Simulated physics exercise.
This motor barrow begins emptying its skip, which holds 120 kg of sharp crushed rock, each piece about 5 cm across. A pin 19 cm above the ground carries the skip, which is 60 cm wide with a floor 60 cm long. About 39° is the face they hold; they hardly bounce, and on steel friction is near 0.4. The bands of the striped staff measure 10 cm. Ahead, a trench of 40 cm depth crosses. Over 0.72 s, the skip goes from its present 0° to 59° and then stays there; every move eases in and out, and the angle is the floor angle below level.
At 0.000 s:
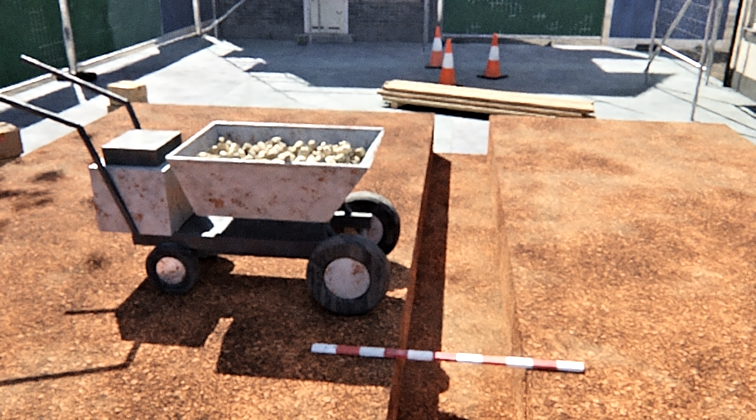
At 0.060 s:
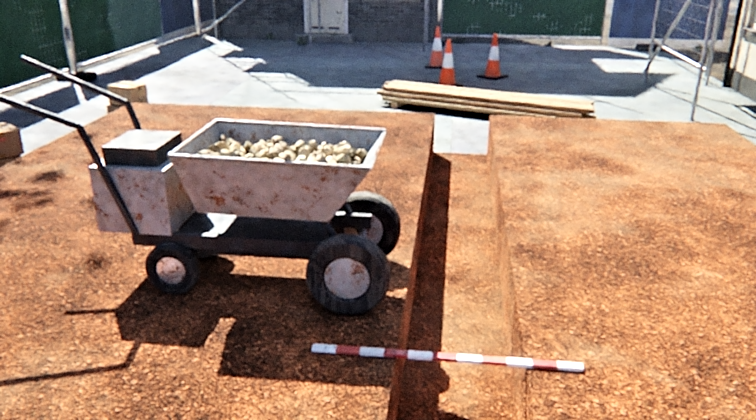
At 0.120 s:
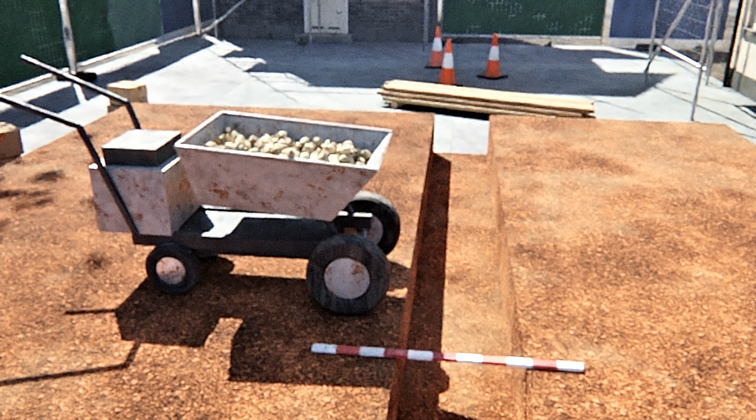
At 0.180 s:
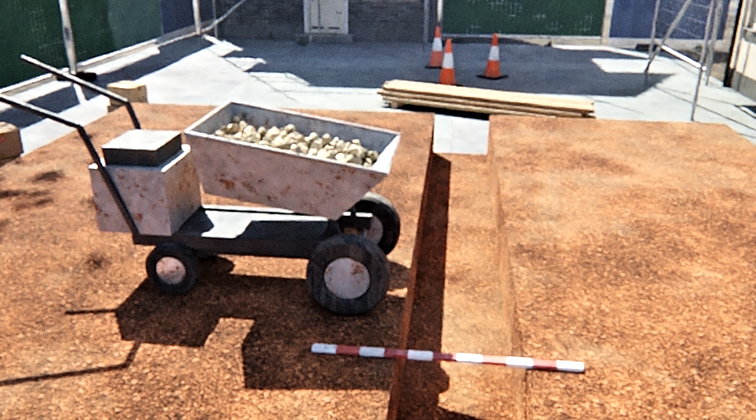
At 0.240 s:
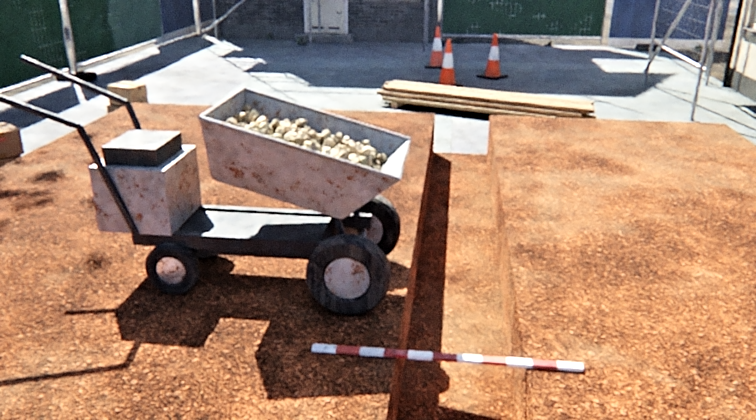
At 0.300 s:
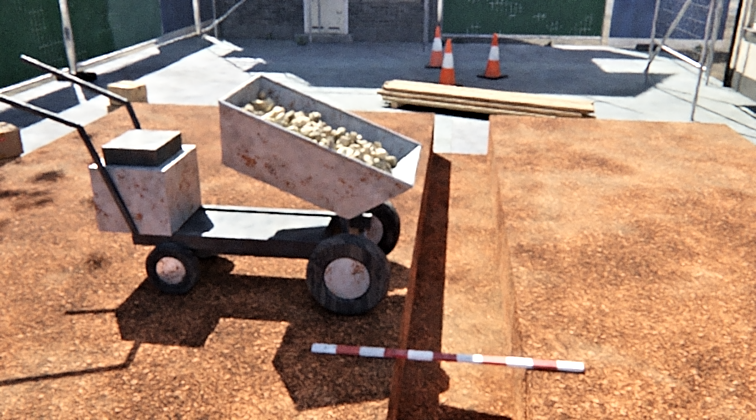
A motor barrow full of pale stones stood still on reddish ground beside a narrow trench, and its grey skip slowly tilted, the left end rising while the right end dipped toward the trench.
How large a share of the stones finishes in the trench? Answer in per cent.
A share of about 25 per cent.
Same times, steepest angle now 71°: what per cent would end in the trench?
I'd guess some 50 in a hundred.
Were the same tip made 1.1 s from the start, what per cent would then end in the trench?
Roughly 20 per cent.
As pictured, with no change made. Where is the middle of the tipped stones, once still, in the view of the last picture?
Somewhere around (506, 353) in the last picture.
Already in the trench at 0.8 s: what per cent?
Some 10 per cent.
After 0.5 s the floor is at 50°; 100 % in the skip; the foremost stones are at (435, 199).
After 0.8 s the floor is at 59°; 92 % in the skip, 8 % in the trench; the foremost stones are at (513, 272).
After 1.2 s the floor is at 59°; 65 % in the skip, 17 % in the trench, 18 % past the trench; the foremost stones are at (613, 302).
After 3.1 s the floor is at 59°; 57 % in the skip, 25 % in the trench, 18 % past the trench; the foremost stones are at (679, 304).
